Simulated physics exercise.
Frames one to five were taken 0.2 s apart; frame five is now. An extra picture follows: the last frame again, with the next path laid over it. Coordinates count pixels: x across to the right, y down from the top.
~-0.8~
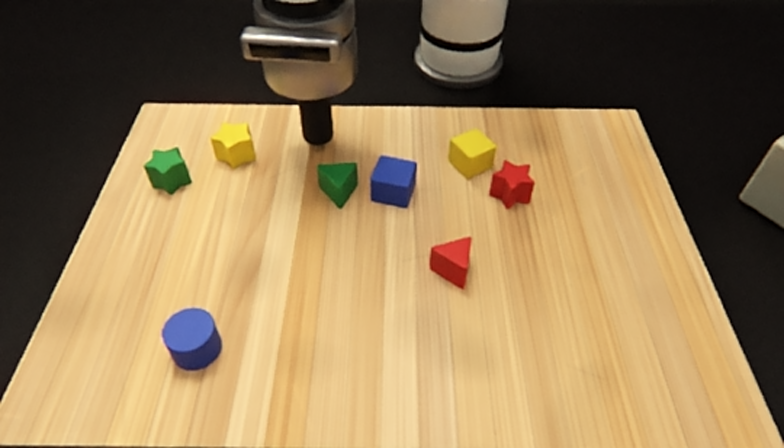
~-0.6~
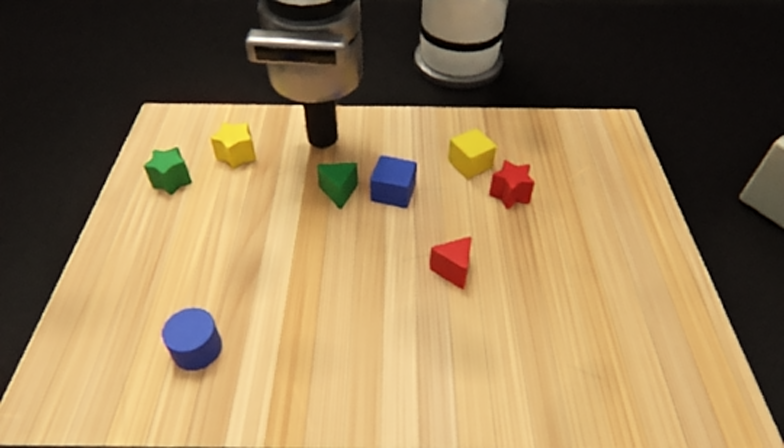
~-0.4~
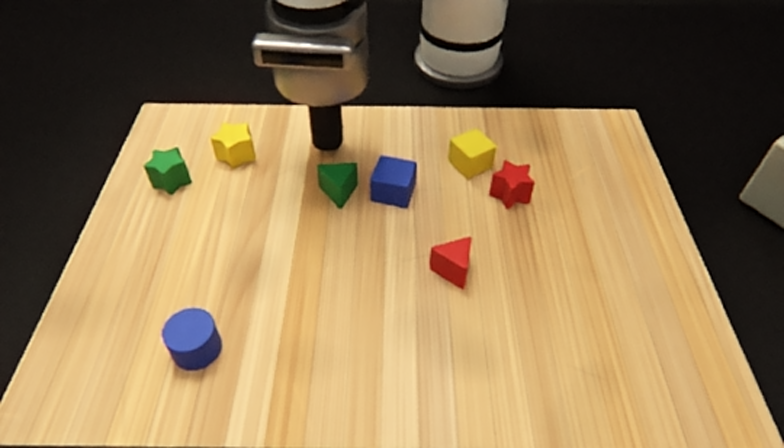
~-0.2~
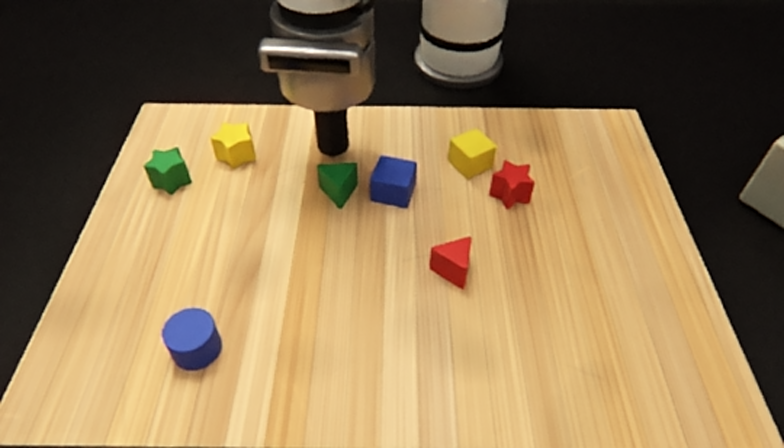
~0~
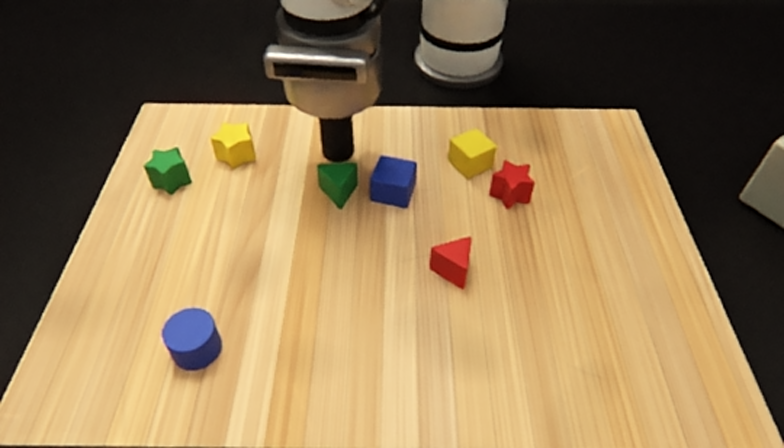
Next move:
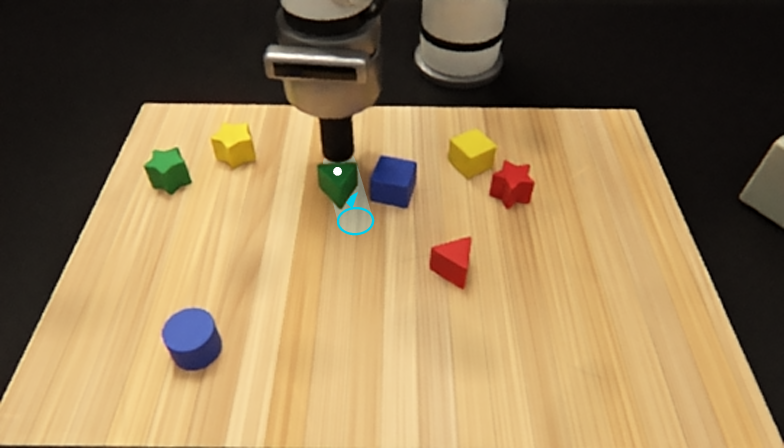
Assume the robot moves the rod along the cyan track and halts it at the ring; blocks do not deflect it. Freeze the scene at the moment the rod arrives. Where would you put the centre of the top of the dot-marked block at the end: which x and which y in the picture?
So, by the moment the path ends, you'll find the top centre of the dot-marked block at (334, 219).
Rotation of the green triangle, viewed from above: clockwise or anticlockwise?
It twists with the clock when seen from above.
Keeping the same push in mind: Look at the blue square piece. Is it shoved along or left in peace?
It sits in its place.
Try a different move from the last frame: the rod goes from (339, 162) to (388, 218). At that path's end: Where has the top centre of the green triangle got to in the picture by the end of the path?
It is at (342, 186).
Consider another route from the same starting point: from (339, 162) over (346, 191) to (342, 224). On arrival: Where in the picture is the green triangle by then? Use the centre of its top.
It ends at (329, 226).
The line goes from (339, 162) to (356, 221); the dot is on the green triangle.
What follows on the original path. Halfway along, rod at (347, 182); green triangle at (337, 189), turned 25° clockwise.
At the end, rod at (355, 212); green triangle at (334, 219), turned 50° clockwise; blue square piece unmoved.
